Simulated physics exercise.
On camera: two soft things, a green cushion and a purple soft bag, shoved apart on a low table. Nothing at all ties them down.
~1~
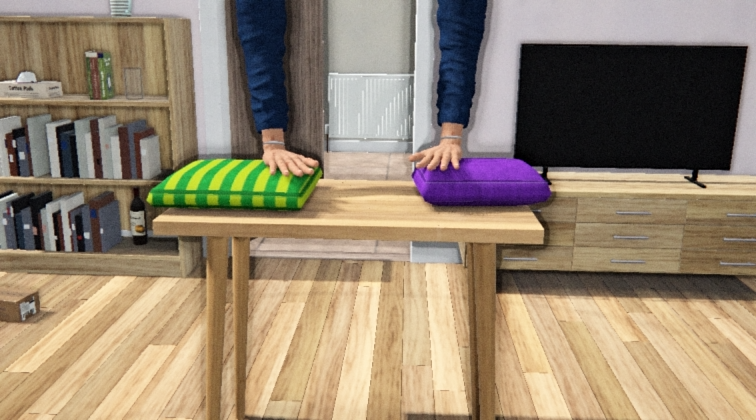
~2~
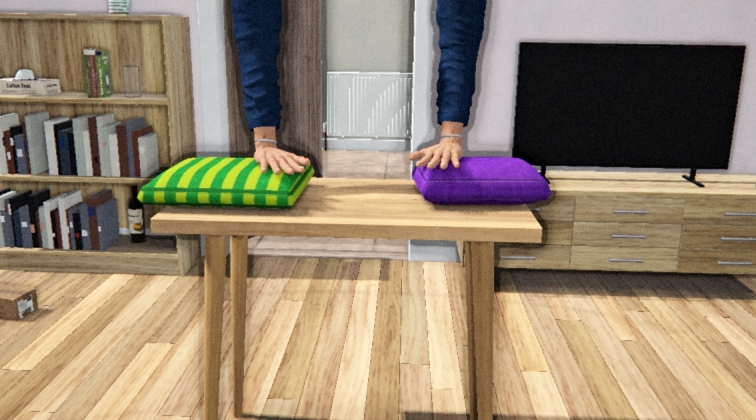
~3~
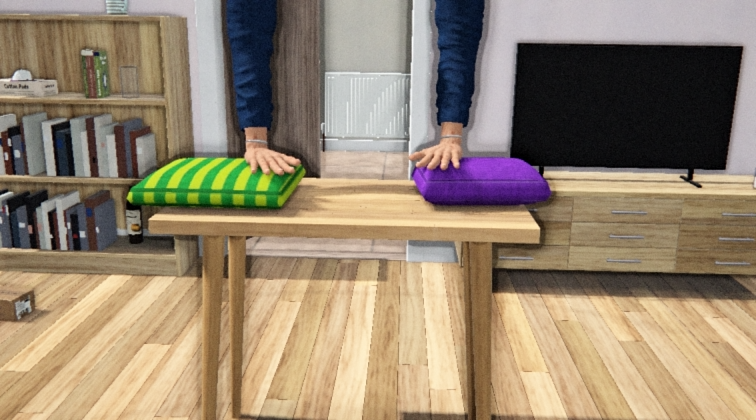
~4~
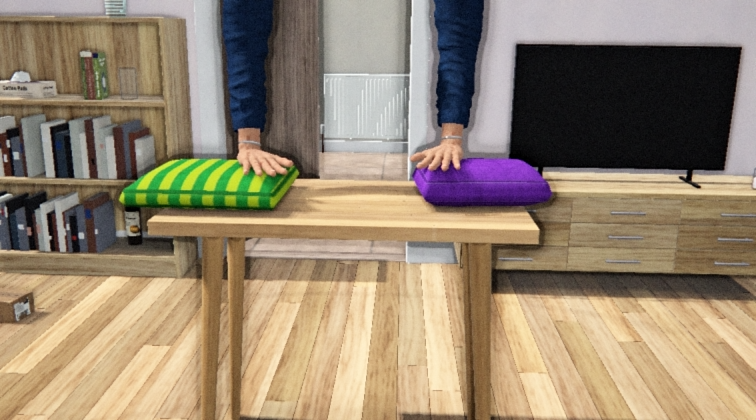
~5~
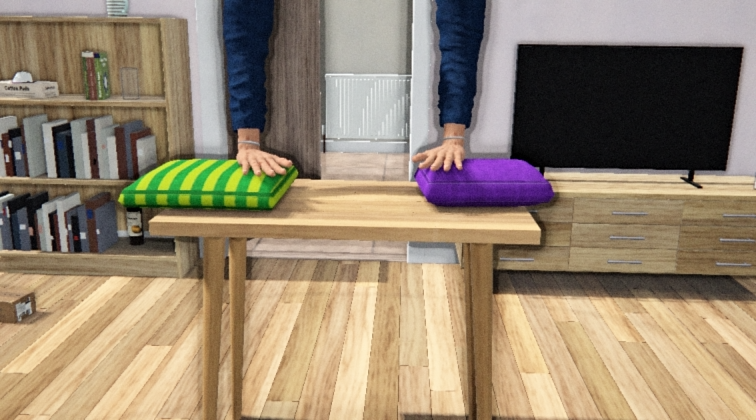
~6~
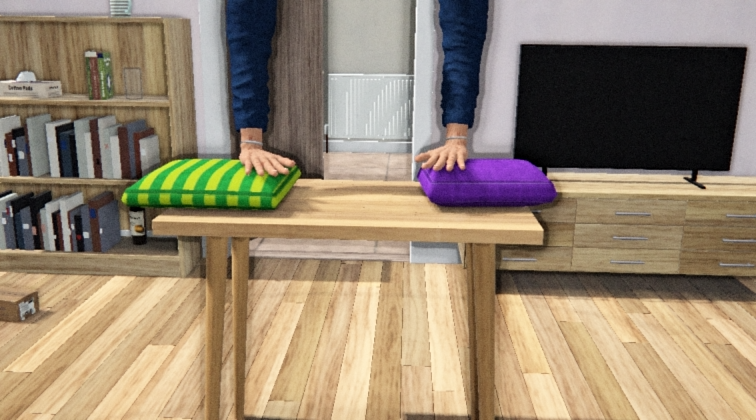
On a wooden table, a hand slides the green striped cushion left, then the purple one shifts slightly right.
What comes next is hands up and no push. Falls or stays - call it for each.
Call: Green cushion stays; purple soft bag stays.
Then, 0.50 s later than the last view, cushion at rest; soft bag at rest.
Finally, cushion at rest; soft bag at rest. The green cushion holds its place and the purple soft bag stays up there.
